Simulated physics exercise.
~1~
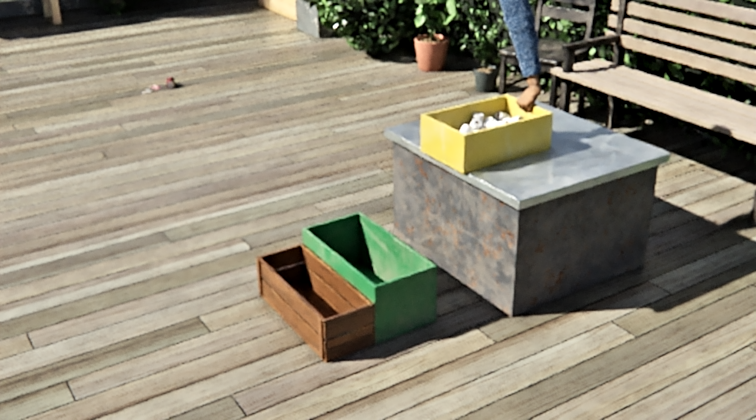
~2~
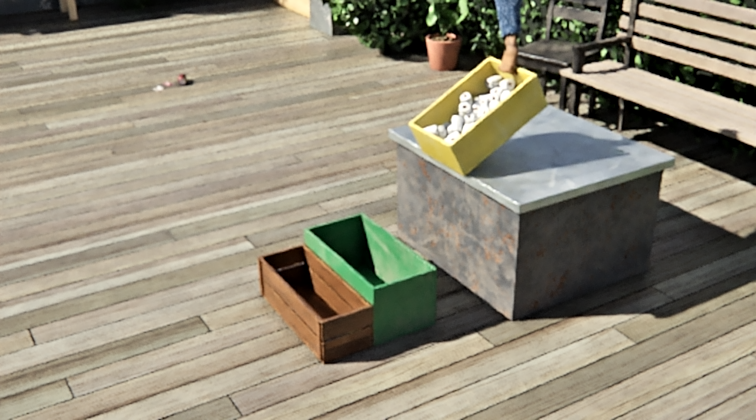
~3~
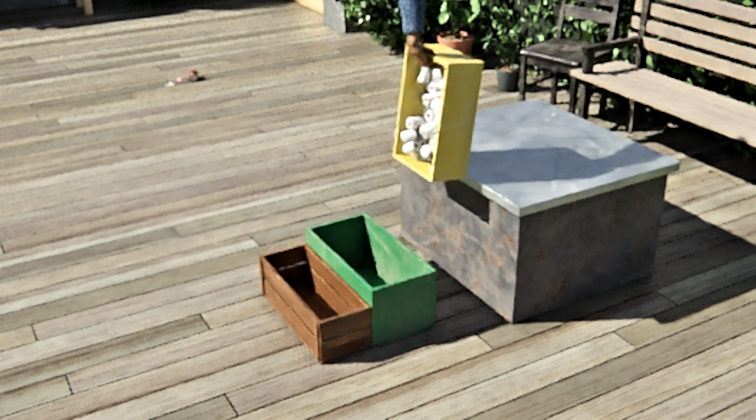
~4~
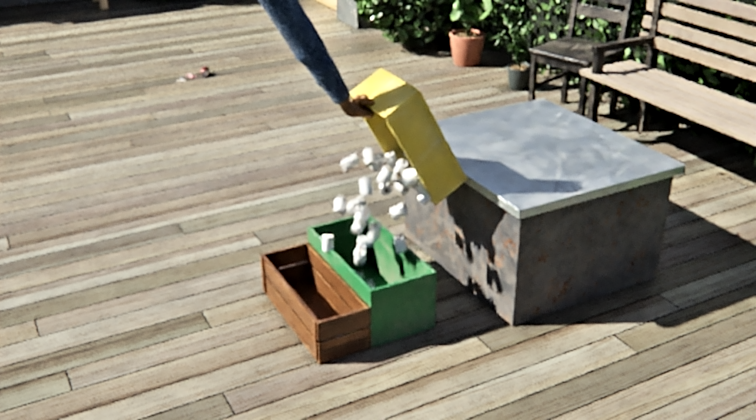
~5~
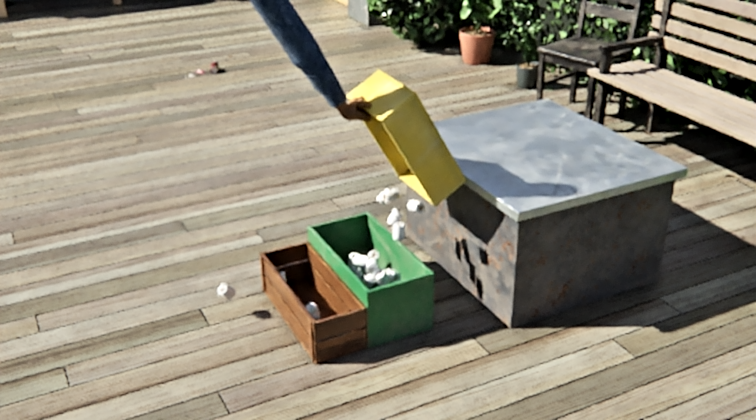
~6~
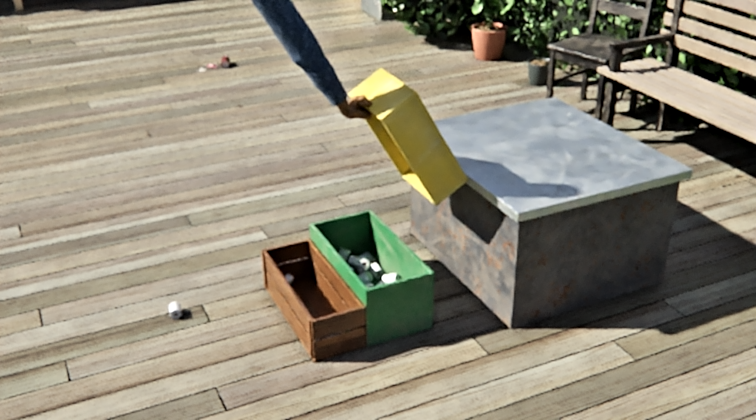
On a sunlit wooden deck, a yellow box of small white rolls rests on a grey bench, with an open green bin and a brown wooden trough below to the left. A hand grips the box and tilts it up, then swings it over the bench's left edge. As it tips further, the rolls spill out in a loose stream towards the green bin. Most land inside, while a few reach the trough and one rolls away across the planks. The arm finally holds the box steady, upended, with the stray roll lying left of the trough.
